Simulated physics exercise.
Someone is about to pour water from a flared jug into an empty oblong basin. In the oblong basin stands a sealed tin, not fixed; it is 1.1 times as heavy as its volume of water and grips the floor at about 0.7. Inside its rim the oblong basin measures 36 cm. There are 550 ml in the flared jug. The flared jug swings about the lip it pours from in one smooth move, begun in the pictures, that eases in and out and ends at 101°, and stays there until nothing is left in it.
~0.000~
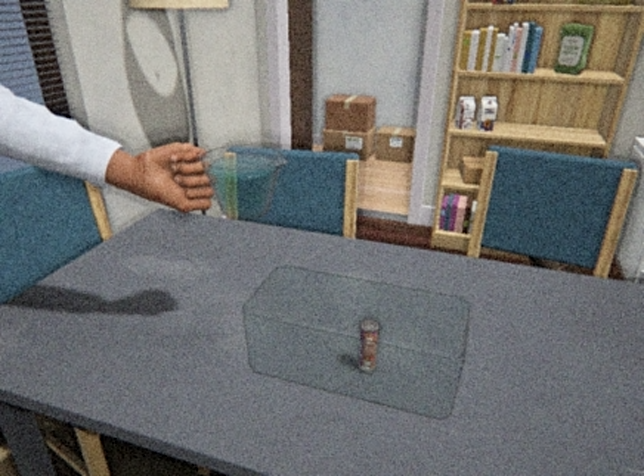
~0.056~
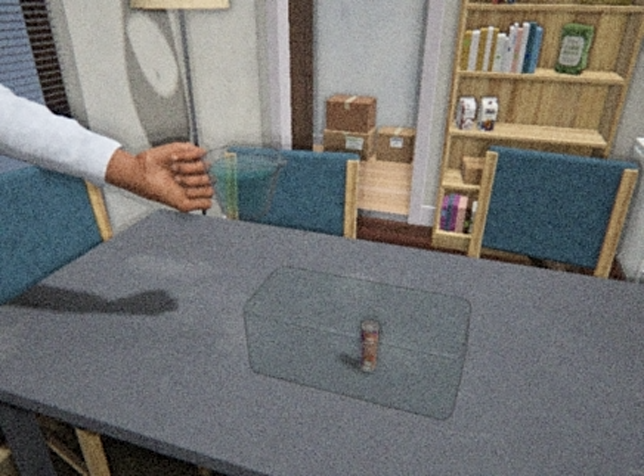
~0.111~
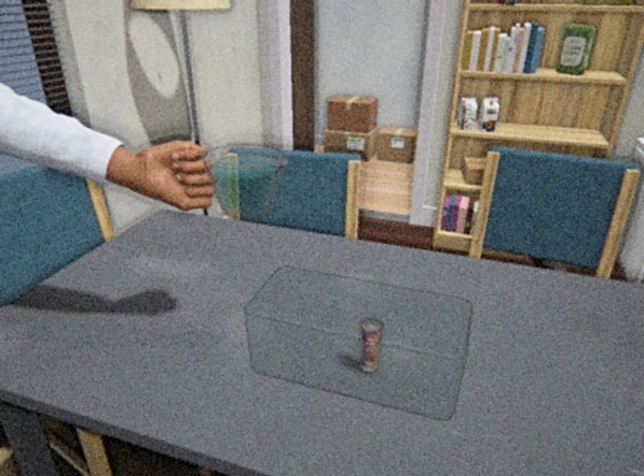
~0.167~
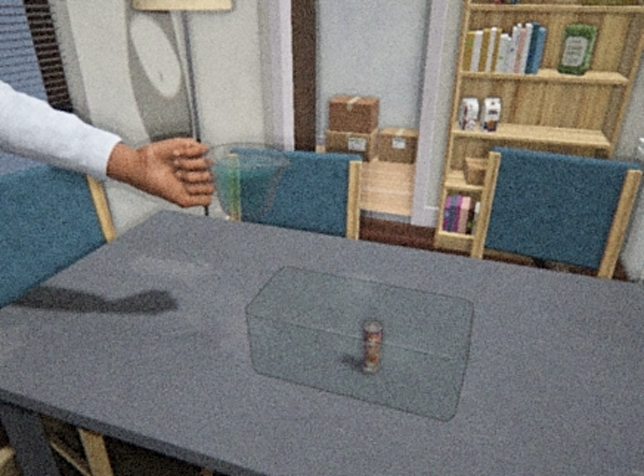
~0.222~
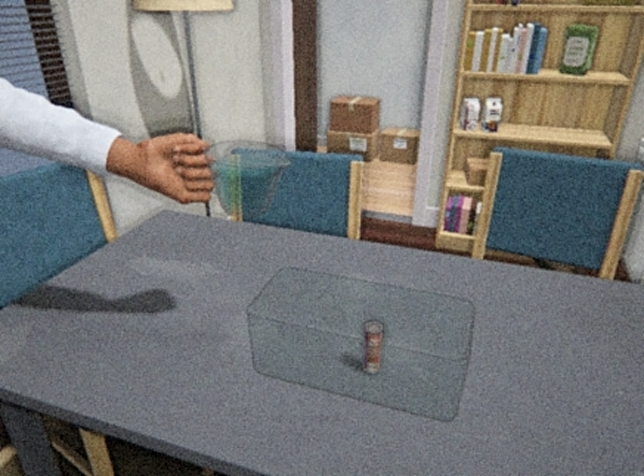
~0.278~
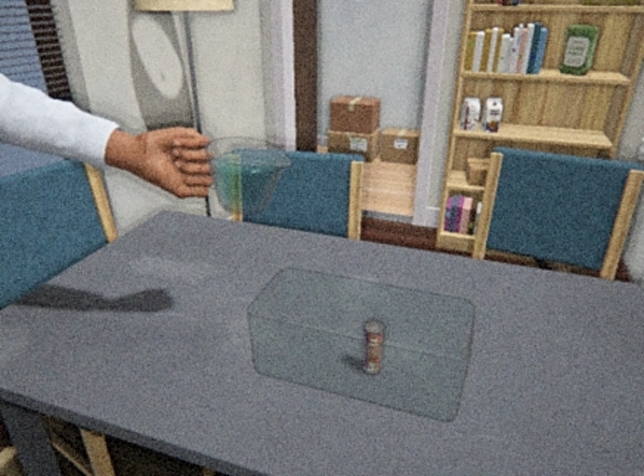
A hand at the left held a clear flared jug of water above a gray table and tilted it slightly to the right, while a small tin stayed still inside a clear oblong basin.
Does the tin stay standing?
It goes over.
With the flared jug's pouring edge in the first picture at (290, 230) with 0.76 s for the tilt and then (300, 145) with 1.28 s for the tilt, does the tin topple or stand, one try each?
First it goes over; then it stays up.
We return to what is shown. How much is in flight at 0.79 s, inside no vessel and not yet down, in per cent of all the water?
About 26 per cent.
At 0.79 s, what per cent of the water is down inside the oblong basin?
Near 5 in a hundred.
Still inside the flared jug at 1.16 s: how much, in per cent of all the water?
About 12 per cent.
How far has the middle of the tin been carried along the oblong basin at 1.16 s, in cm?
Some 3 cm.
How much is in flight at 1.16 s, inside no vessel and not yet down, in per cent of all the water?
About 30 per cent.
After 0.79 s the tilt is 56° and 70 per cent is still to pour; the tin stands where it began.
After 1.16 s the tilt is 90° and 13 per cent is still to pour; the tin leans 15°.
After 1.55 s the tilt is 101° and 0 per cent is still to pour; the tin lies on its side.
After 1.98 s the tilt is 101° and 0 per cent is still to pour; the tin lies on its side.
In the end the tin lies on its side.
